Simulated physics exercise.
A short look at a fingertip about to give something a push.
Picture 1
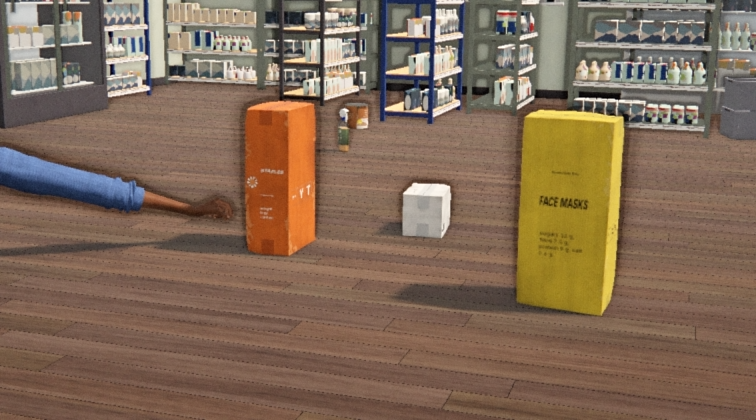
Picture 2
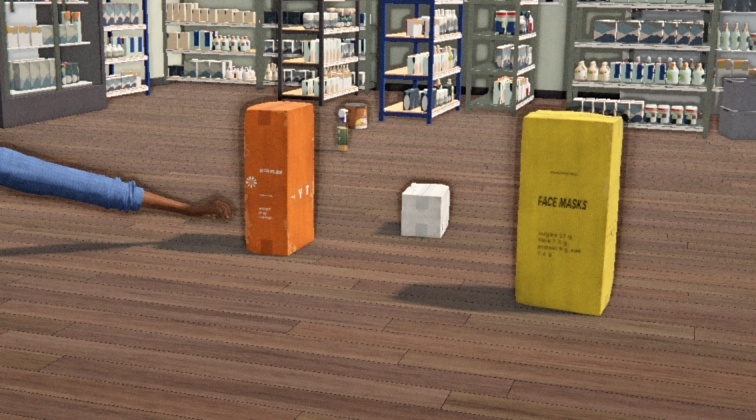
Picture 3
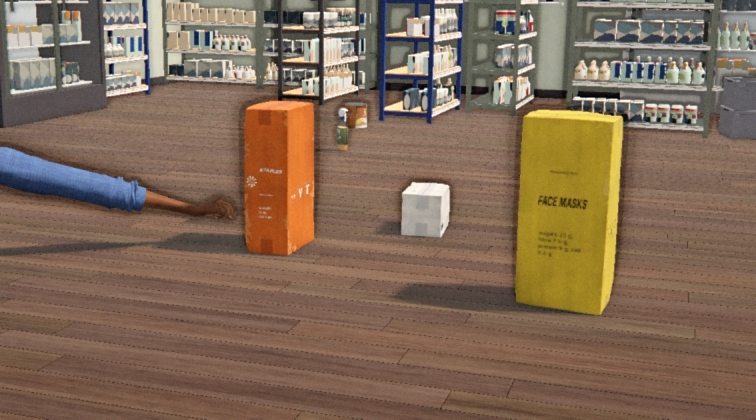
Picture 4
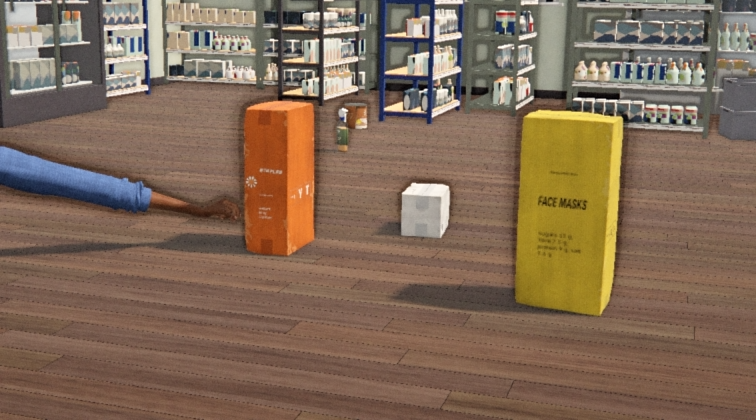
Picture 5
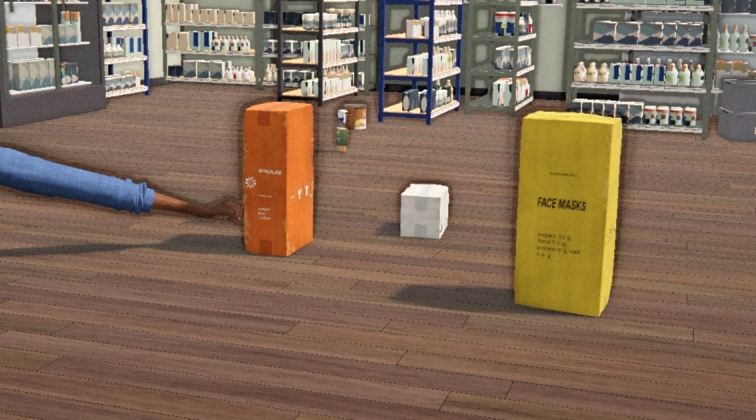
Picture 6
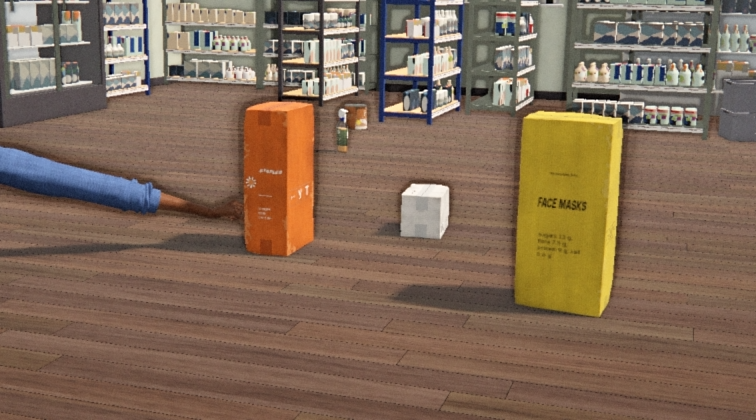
A hand moves slightly right to the tall orange box, which stays still.
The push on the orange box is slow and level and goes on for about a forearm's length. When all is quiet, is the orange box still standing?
The orange box is still upright.
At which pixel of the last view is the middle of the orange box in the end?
Near (364, 184).
Then, 0.30 s past the last view, orange box displaced a little near (293, 177).
Then, 0.60 s past the last view, orange box displaced a little near (315, 180).
Then, 0.90 s past the last view, orange box displaced about its own width near (337, 181).
Then, 1.20 s past the last view, orange box displaced about its own width near (361, 184).
Finally, moved from the start, orange box. Final places as the last picture's camera would see them, orange box near (364, 184).
